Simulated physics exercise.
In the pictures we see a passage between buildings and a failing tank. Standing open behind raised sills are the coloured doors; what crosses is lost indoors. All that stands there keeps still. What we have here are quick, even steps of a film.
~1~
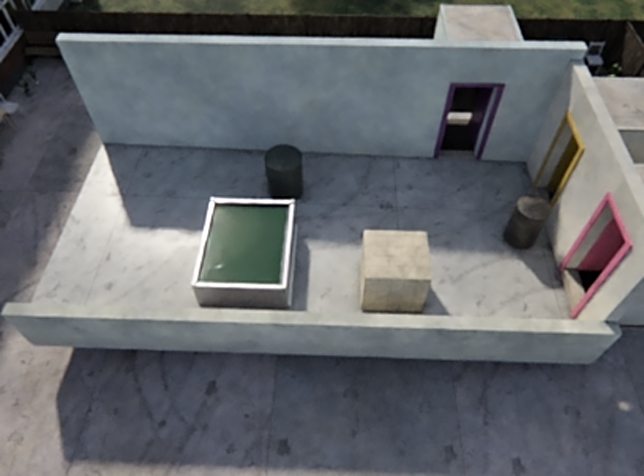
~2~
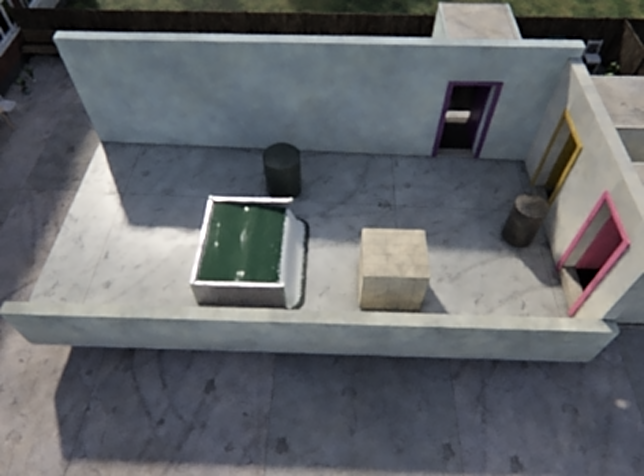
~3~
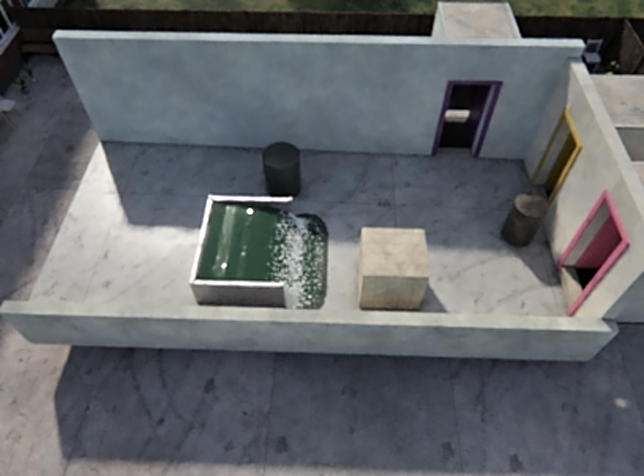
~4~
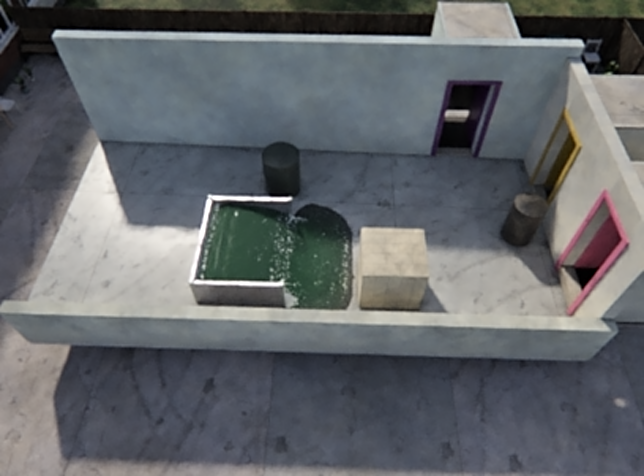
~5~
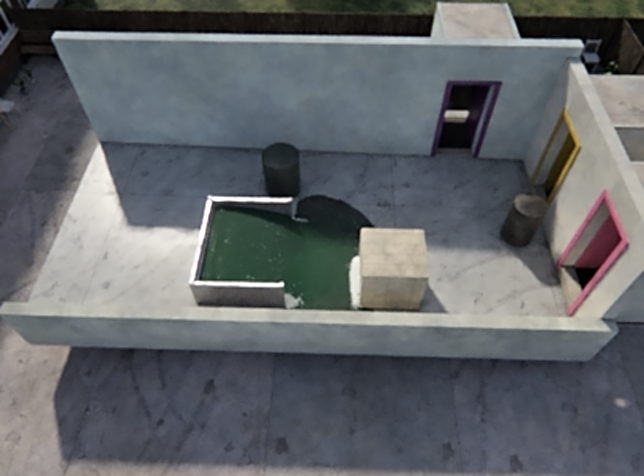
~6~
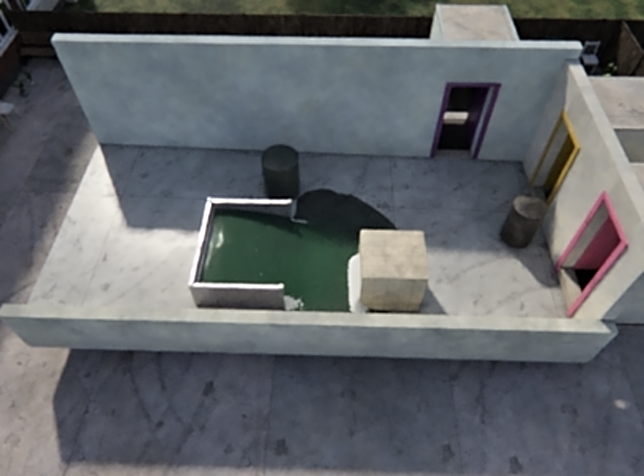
Dark green water pours from the right side of an open rectangular tank, spreads across the pale paved floor and reaches a stone-coloured block, while the dark cylinders and the purple, yellow and pink doorways stay still.
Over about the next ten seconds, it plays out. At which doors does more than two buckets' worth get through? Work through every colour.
The purple door is going to be over the line, the pink door is going to be at or under the line, the yellow door is going to be over the line.
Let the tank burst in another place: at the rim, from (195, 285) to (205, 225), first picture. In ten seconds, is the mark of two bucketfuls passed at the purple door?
As I see it, the purple door stays short of it.
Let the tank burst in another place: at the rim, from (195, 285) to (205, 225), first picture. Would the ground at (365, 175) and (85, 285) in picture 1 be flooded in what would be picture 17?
The first spot is spared, the second swamped.
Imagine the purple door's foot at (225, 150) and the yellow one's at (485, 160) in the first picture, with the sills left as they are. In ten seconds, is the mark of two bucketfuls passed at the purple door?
Lab note - purple: Under the limit.
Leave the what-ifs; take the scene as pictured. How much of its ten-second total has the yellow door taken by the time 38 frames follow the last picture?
Close to 75 out of every hundred.
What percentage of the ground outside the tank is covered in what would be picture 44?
About 60 percent.
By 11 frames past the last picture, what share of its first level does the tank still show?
I'd put it at some 20 per cent.
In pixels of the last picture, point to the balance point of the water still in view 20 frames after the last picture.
Somewhere near (407, 251).
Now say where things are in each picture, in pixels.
In the first frame, still water in the open tank at (247, 243).
In the second frame, water pours out at (287, 254) and has run to (296, 220).
In the third frame, the front is at (313, 218), out from the gap at (286, 255).
In the fourth frame, the front is at (327, 210), out from the gap at (286, 256).
In the fifth frame, the front is at (362, 219), out from the gap at (286, 257).
In the sixth frame, the front is at a hidden place, out from the gap at (286, 259).
A moment on, water covers 30 % of the floor; the purple door not reached, the pink door not reached, the yellow door not reached.
Next, water covers 45 % of the floor; the purple door not reached, the pink door wet at the sill, nothing in, the yellow door under two buckets in.
Then, water covers 55 % of the floor; the purple door over two buckets in, the pink door under two buckets in, the yellow door far over two buckets in.
Later, water covers 60 % of the floor; the purple door over two buckets in, the pink door under two buckets in, the yellow door far over two buckets in.
In the end, water covers 55 % of the floor; the purple door far over two buckets in, the pink door under two buckets in, the yellow door far over two buckets in.
